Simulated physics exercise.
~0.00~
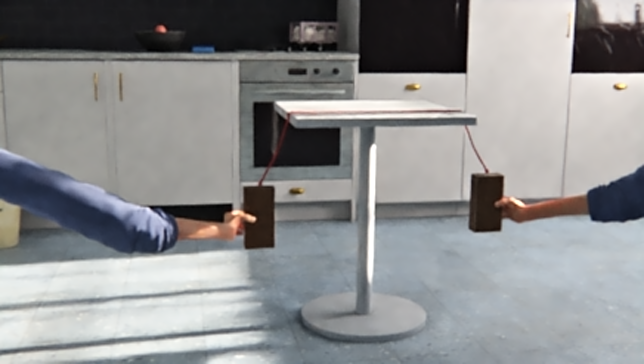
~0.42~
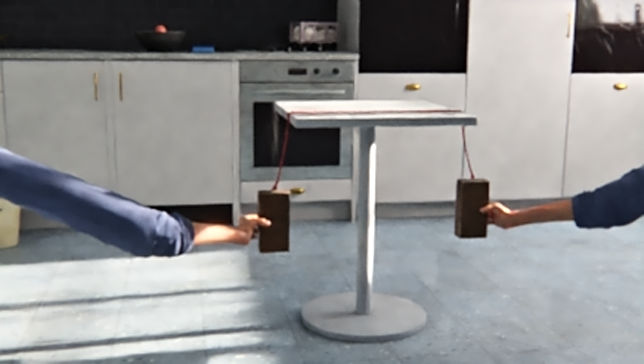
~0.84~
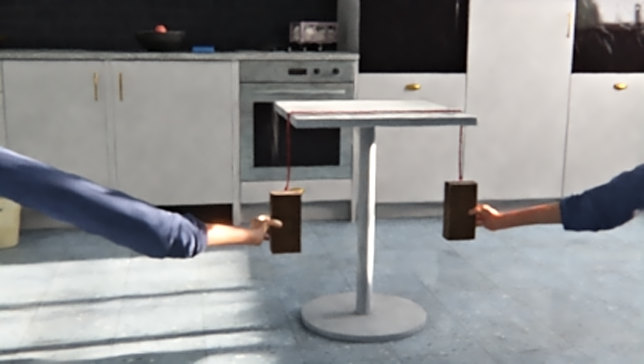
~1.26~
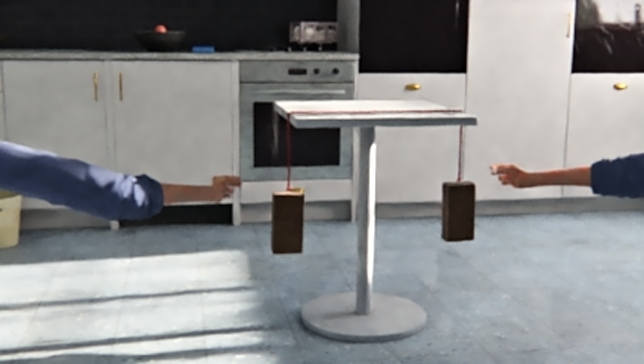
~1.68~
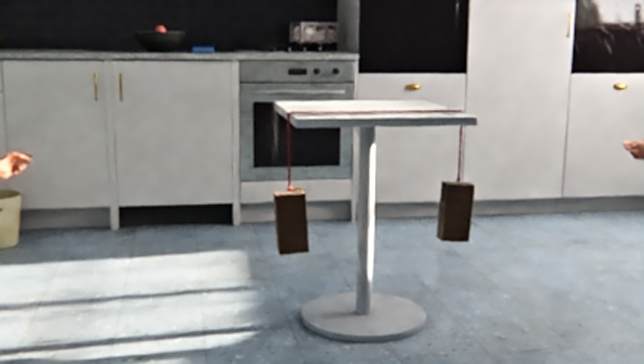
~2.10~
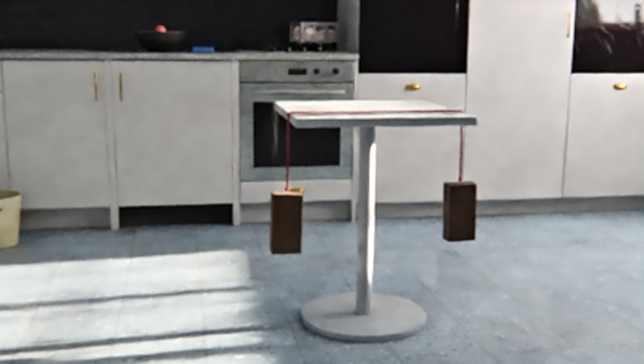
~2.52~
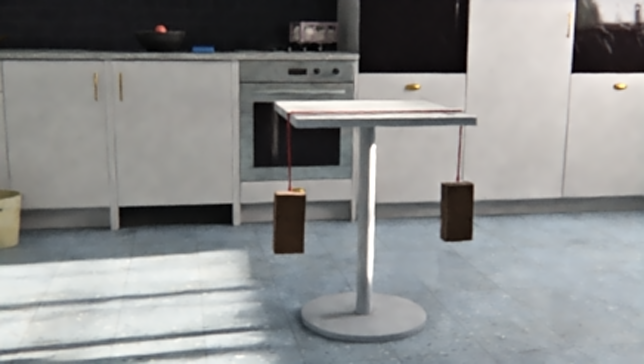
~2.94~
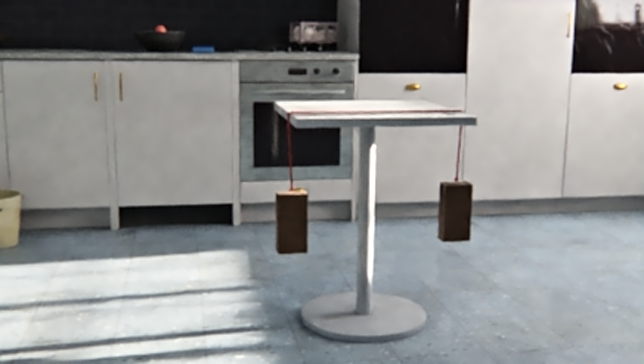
Two brown bricks hung from a red shoelace draped across a small table in a kitchen, after a hand on each side moved them inward, let go and drew away; they swayed slightly and stayed balanced at nearly the same height.
